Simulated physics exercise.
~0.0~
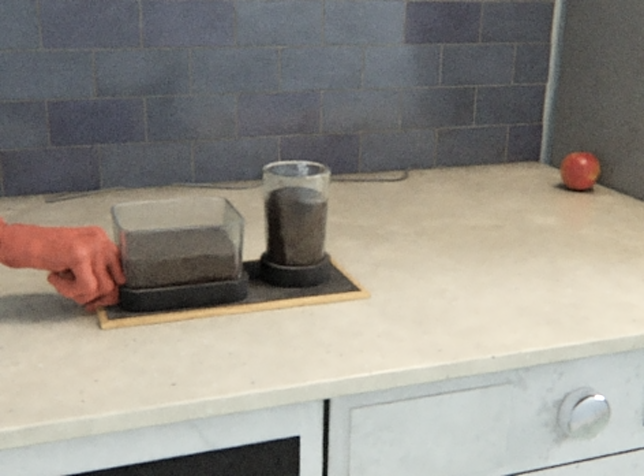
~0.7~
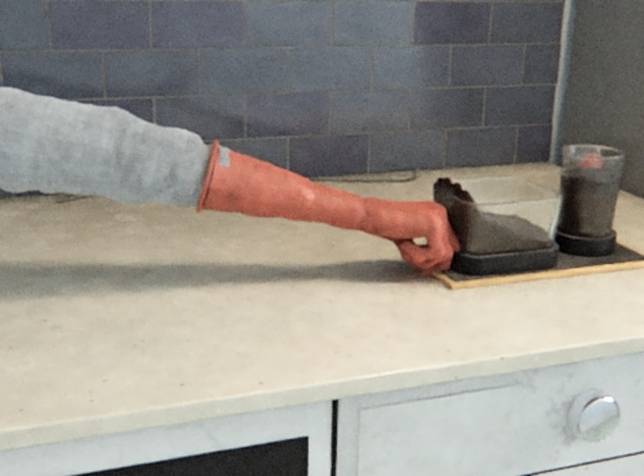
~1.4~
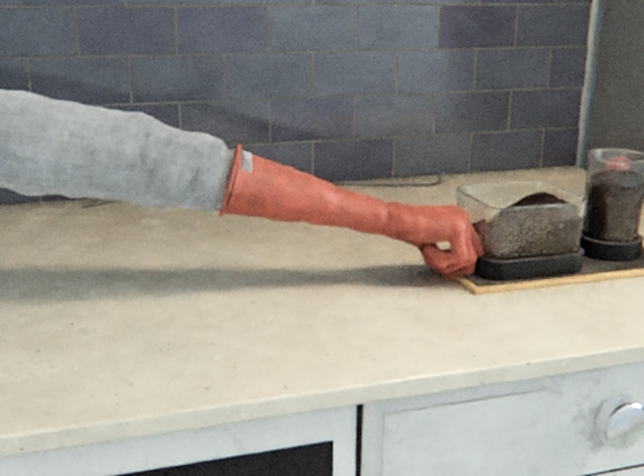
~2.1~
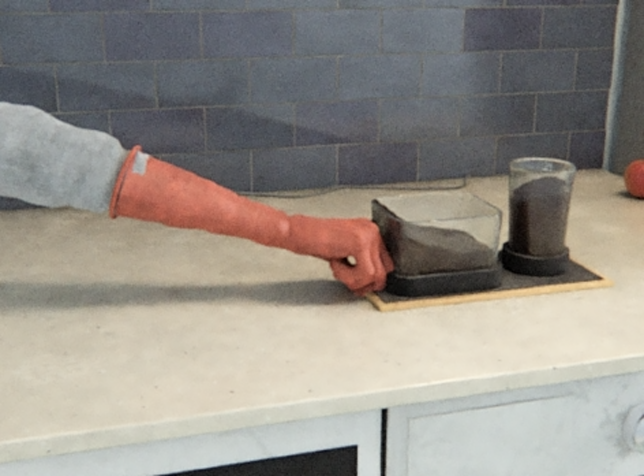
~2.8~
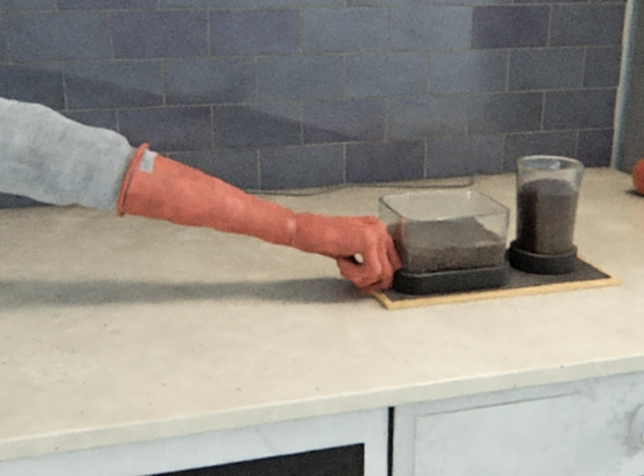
To begin with, a reddish gloved hand holds the left end of a tray on a pale counter, where an open clear box and a tall glass both hold dark coffee. The arm pushes the tray to the right, and the coffee in the box surges up at its left side, with some going over the rim. The hand then draws the tray back left while the coffee sloshes, heaping up and then sloping. Finally the tray rests, still gripped, with both containers upright, the box's coffee nearly level and the glass having kept its coffee inside.
